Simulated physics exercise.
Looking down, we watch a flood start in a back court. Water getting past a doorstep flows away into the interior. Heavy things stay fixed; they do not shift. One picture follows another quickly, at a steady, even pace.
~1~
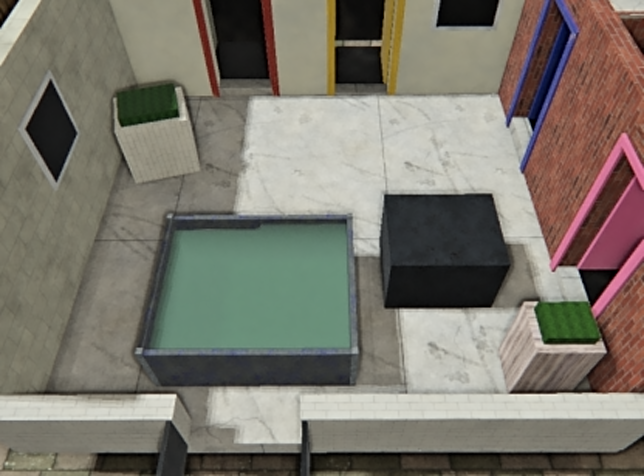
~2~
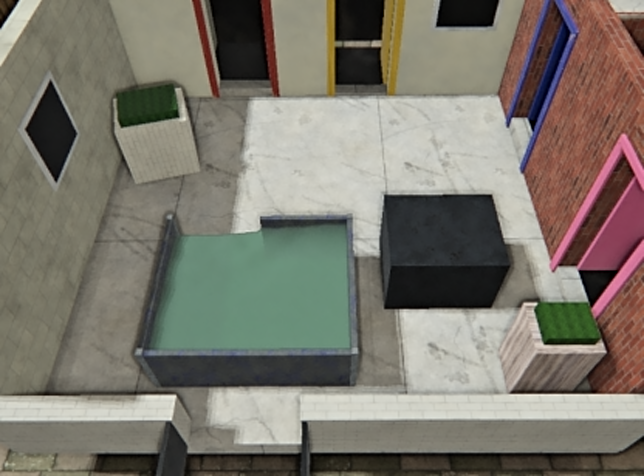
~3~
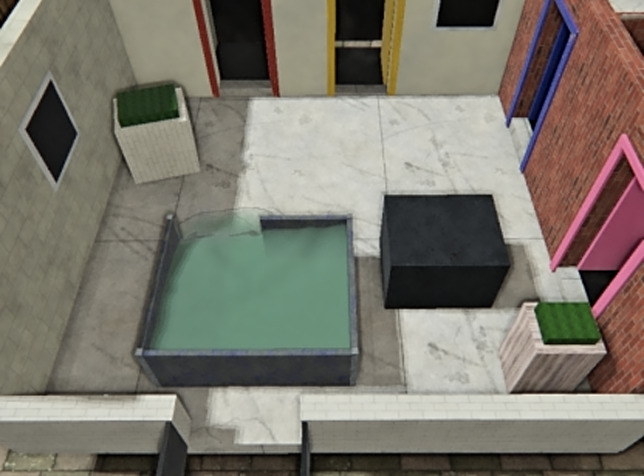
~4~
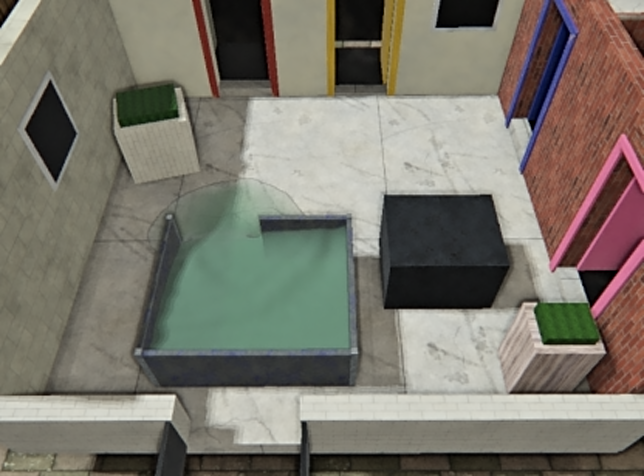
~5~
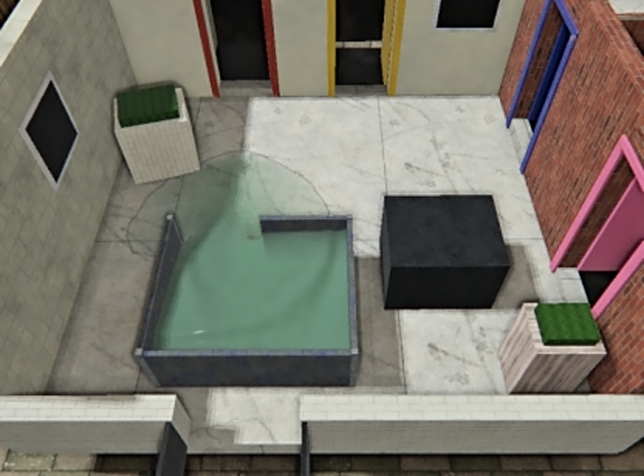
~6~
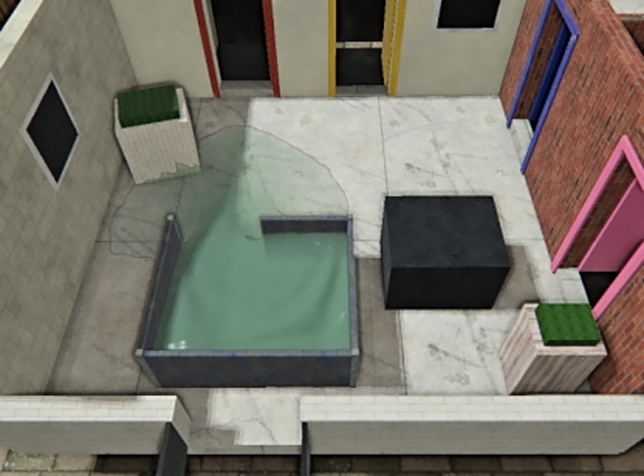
Greenish water poured through a gap that opened in the far side of a dark-walled tank and spread in a widening, thin sheet across the courtyard paving, while the black block and planters stayed still.
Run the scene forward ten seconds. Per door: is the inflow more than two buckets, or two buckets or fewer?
In order: The blue door does not exceed two buckets. The yellow door exceeds two buckets. The red door exceeds two buckets. The pink door does not exceed two buckets.
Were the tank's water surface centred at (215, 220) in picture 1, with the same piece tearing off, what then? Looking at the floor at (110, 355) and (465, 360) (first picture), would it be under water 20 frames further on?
The first spot is inundated, the second left dry.
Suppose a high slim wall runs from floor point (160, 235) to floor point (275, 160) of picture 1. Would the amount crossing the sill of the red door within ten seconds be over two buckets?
The red door falls short.
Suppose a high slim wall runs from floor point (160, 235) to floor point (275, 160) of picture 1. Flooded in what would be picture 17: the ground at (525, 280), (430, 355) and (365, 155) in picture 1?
In turn: Not flooded, dry, covered.
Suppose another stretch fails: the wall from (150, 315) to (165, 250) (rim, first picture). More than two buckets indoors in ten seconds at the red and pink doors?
Red stays within the limit, pink stays within the limit.
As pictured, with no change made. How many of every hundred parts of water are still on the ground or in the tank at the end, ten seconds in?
Near 88 percent, give or take.
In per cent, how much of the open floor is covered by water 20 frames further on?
It comes to 60 per cent.
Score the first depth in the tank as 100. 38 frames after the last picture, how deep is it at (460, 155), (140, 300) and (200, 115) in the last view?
First spot 12 %, second 4 %, third 12 %.
A moment on, water covers 35 % of the floor; the blue door not reached, the yellow door not reached, the red door under two buckets in, the pink door not reached.
Next, water covers 45 % of the floor; the blue door not reached, the yellow door under two buckets in, the red door over two buckets in, the pink door not reached.
Then, water covers 60 % of the floor; the blue door wet at the sill, nothing in, the yellow door over two buckets in, the red door far over two buckets in, the pink door not reached.
Later, water covers 85 % of the floor; the blue door wet at the sill, nothing in, the yellow door far over two buckets in, the red door far over two buckets in, the pink door wet at the sill, nothing in.
In the end, water covers 95 % of the floor; the blue door wet at the sill, nothing in, the yellow door far over two buckets in, the red door far over two buckets in, the pink door wet at the sill, nothing in.
